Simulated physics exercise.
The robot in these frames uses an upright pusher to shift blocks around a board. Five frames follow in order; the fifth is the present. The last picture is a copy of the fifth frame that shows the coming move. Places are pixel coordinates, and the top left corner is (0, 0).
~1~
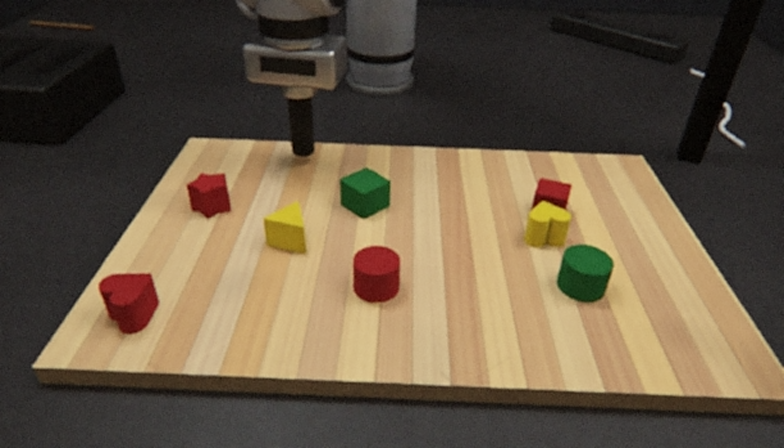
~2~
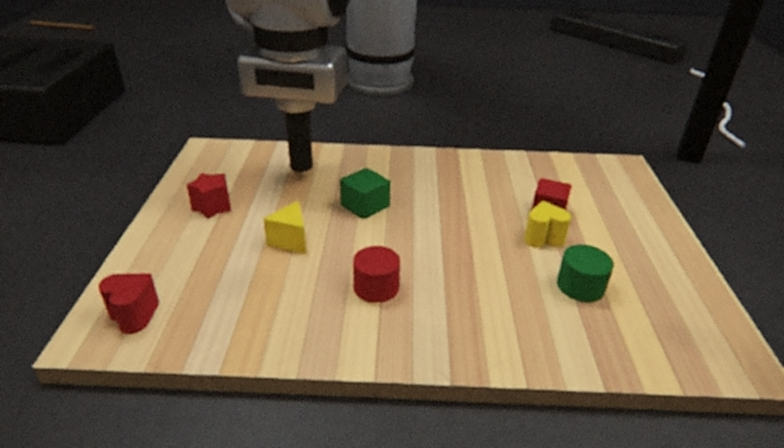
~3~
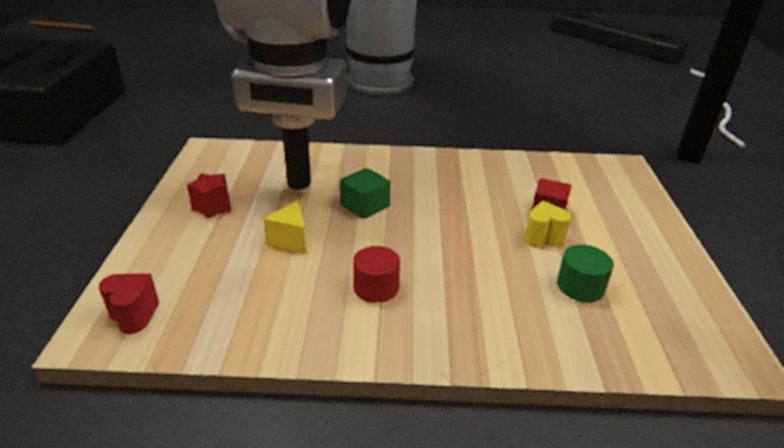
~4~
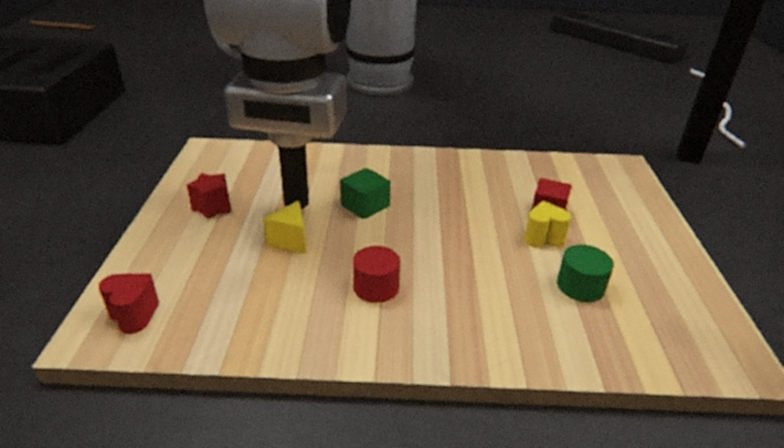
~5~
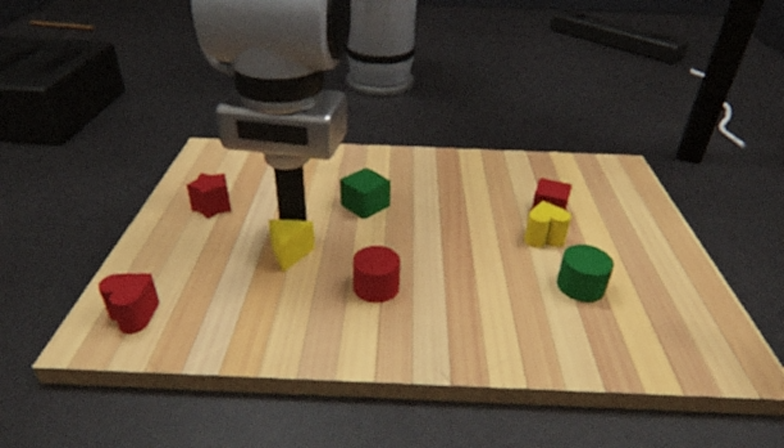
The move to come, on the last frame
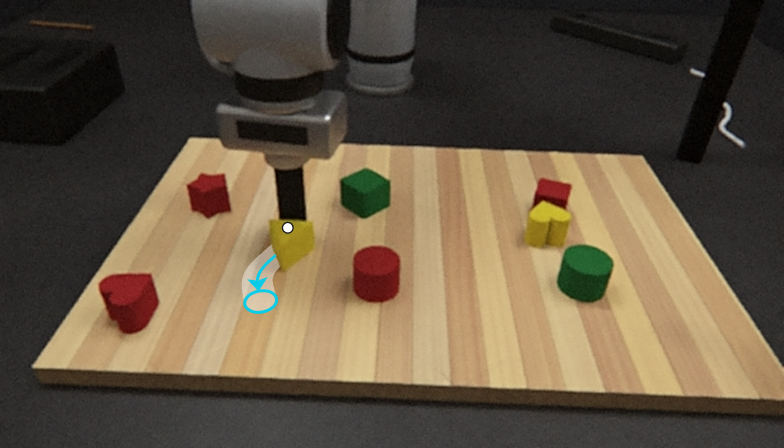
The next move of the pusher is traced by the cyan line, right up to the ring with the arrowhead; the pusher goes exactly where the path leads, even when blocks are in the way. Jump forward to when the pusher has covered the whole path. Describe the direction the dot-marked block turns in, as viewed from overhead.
Viewed from above: Anti-clockwise.
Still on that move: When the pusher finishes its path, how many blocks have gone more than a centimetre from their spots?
By the end of the path, one block has moved more than about a centimetre.
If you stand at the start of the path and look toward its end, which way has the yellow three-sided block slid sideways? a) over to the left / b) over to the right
The answer is a.
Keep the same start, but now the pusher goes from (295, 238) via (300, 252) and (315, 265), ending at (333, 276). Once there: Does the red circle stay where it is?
Going by the path, yes.
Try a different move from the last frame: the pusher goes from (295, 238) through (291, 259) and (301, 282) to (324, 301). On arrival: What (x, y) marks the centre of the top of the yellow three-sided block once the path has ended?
Around (279, 275).
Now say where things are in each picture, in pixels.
The first picture shows pusher tip (303, 153); block tops, yellow three-sided block (288, 215).
The second picture shows pusher (301, 168); blocks unchanged.
The third picture shows pusher (299, 185); blocks unchanged.
The fourth picture shows pusher (297, 205); blocks unchanged.
The fifth picture shows pusher (294, 227); yellow three-sided block (288, 228).
Path on the board, from (295, 238) over (275, 256) and (258, 277) to (261, 301); the dot is on the yellow three-sided block.
What follows on the original path. One third of the way, pusher (273, 246); yellow three-sided block (278, 246), turned 30° anticlockwise.
Two thirds of the way, pusher (256, 266); yellow three-sided block (280, 258), turned 65° anticlockwise.
At the end, pusher (259, 290); yellow three-sided block (290, 266), turned 100° anticlockwise.
